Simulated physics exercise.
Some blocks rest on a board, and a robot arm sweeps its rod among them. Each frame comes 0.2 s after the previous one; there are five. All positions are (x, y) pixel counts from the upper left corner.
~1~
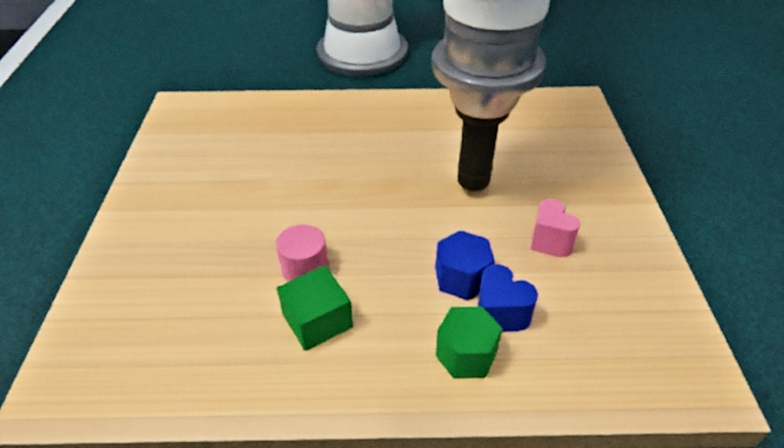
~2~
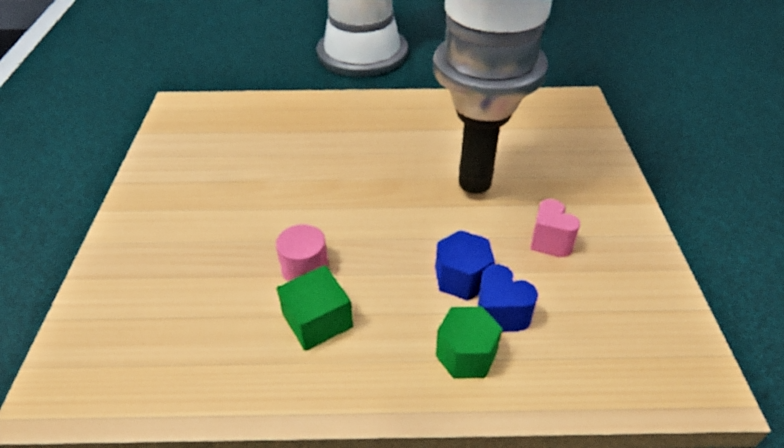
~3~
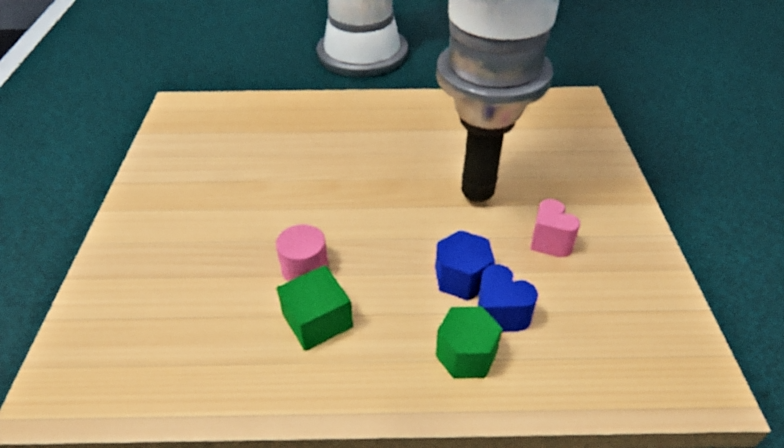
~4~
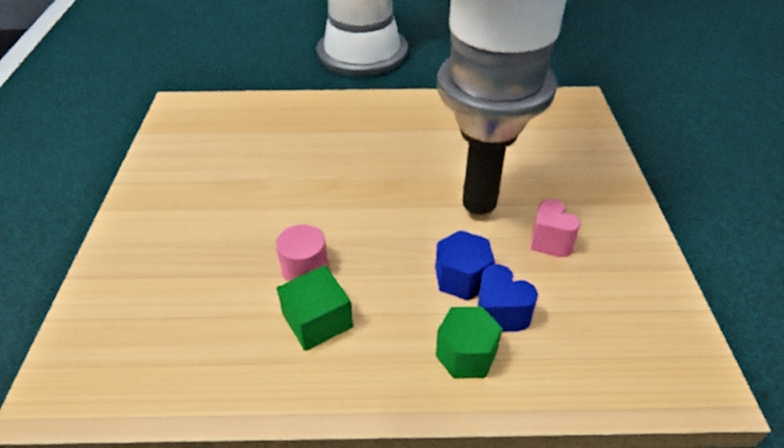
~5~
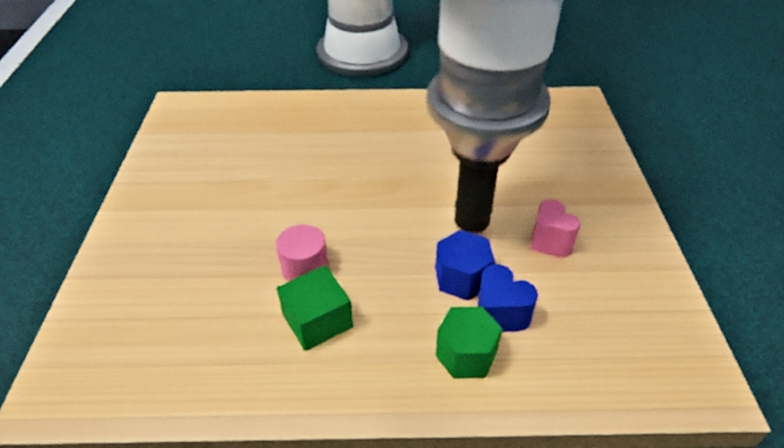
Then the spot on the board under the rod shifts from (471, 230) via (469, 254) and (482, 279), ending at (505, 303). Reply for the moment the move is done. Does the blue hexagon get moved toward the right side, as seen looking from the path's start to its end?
The answer is yes.
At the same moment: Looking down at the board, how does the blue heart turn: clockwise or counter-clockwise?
Looking down, it rotates anti-clockwise.
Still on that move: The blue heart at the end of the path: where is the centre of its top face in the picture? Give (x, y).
The point I'd pick in the picture is (519, 311).
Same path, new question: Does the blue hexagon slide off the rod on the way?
Yes.
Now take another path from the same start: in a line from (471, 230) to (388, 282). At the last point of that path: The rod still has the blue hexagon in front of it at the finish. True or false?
False
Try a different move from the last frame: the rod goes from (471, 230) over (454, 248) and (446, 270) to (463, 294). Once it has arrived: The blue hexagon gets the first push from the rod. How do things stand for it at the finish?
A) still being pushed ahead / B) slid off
That would be A.
The first path, step by step. Halfway along, rod (474, 259); blue hexagon (461, 272); blue heart (515, 303), turned 20° anticlockwise.
At the end, rod (506, 295); blue hexagon (460, 286), turned 30° clockwise; green hexagon (468, 334); blue heart (519, 311), turned 40° anticlockwise; pink heart unmoved.
